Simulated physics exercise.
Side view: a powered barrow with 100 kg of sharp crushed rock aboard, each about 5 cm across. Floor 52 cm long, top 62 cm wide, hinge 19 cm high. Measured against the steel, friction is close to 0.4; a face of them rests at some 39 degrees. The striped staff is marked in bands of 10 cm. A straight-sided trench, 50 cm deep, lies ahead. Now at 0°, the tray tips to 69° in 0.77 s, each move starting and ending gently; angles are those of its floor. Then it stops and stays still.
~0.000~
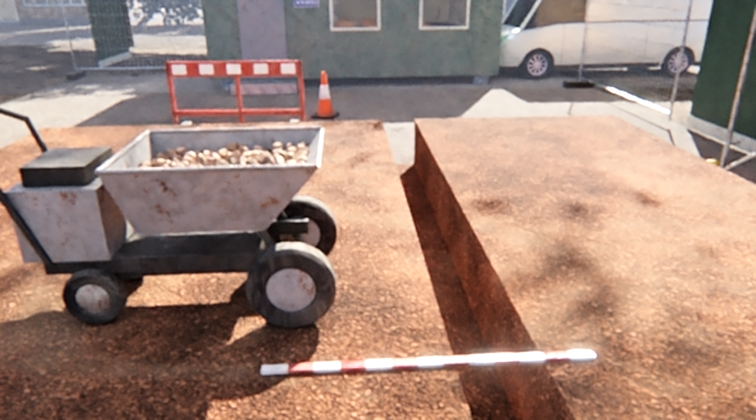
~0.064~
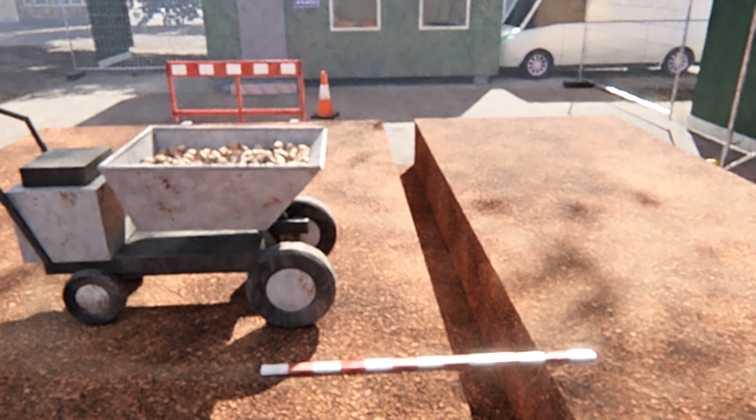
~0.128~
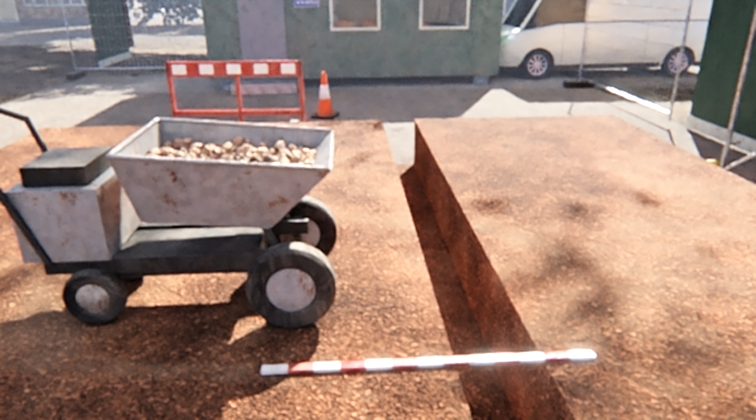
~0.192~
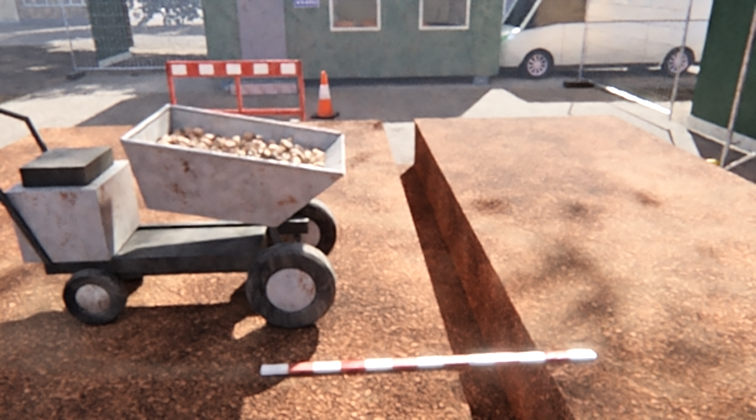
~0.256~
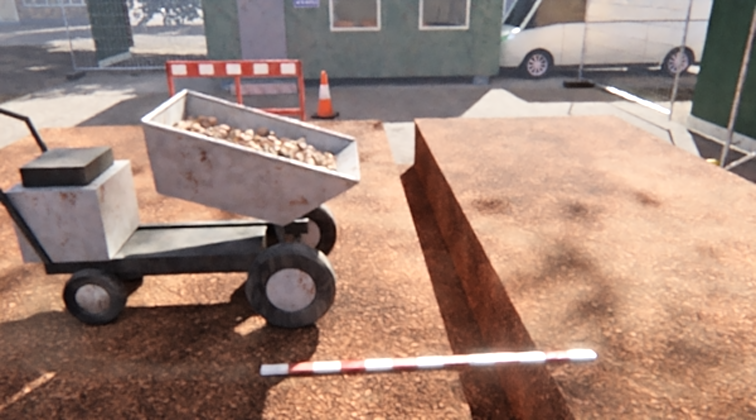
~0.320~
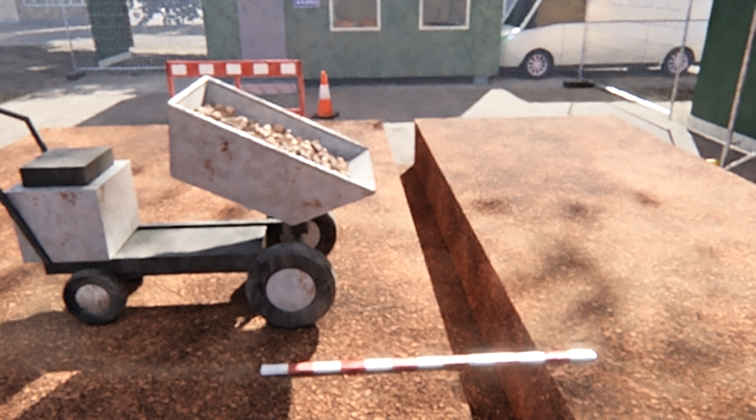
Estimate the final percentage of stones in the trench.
I would say 91 percent.
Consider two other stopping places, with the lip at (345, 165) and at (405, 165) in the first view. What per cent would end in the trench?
First some 80, then 40 per cent.
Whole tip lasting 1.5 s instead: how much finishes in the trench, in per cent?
85 %.
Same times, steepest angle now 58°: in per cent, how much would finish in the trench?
I'd guess some 40 in a hundred.
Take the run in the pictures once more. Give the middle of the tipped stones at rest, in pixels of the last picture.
I'd put it close to (467, 356).
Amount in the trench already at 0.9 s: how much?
By then, around 15 percent.
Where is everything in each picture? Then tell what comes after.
In the first frame, the tray is at 0°, its lip at (318, 166); the top of the load is at (258, 154).
In the second frame, the tray is at 1°, its lip at (322, 167); the top of the load is at (247, 154); the stones move at 0.3 m/s on average.
In the third frame, the tray is at 5°, its lip at (331, 170); the top of the load is at (205, 151); the stones move at 0.6 m/s on average.
The fourth frame shows lip at (344, 174), floor tilted 11°, highest stones at (186, 140); the stones move at 0.9 m/s on average.
In the fifth frame, the tray is at 18°, its lip at (359, 182); the top of the load is at (190, 126); the stones move at 1.1 m/s on average.
In the sixth frame, the tray is at 26°, its lip at (375, 193); the top of the load is at (206, 112); the stones move at 1.2 m/s on average.
After 0.6 s the floor is at 58°; 100 % in the tray; the foremost stones are at (396, 221).
After 0.9 s the floor is at 69°; 79 % in the tray, 4 % short of the trench, 17 % in the trench; the foremost stones are at (480, 281).
After 1.2 s the floor is at 69°; 32 % in the tray, 4 % short of the trench, 62 % in the trench, 2 % past the trench; the foremost stones are at (569, 279).
After 3.2 s the floor is at 69°; 3 % in the tray, 3 % short of the trench, 91 % in the trench, 3 % past the trench; the foremost stones are at (602, 283).
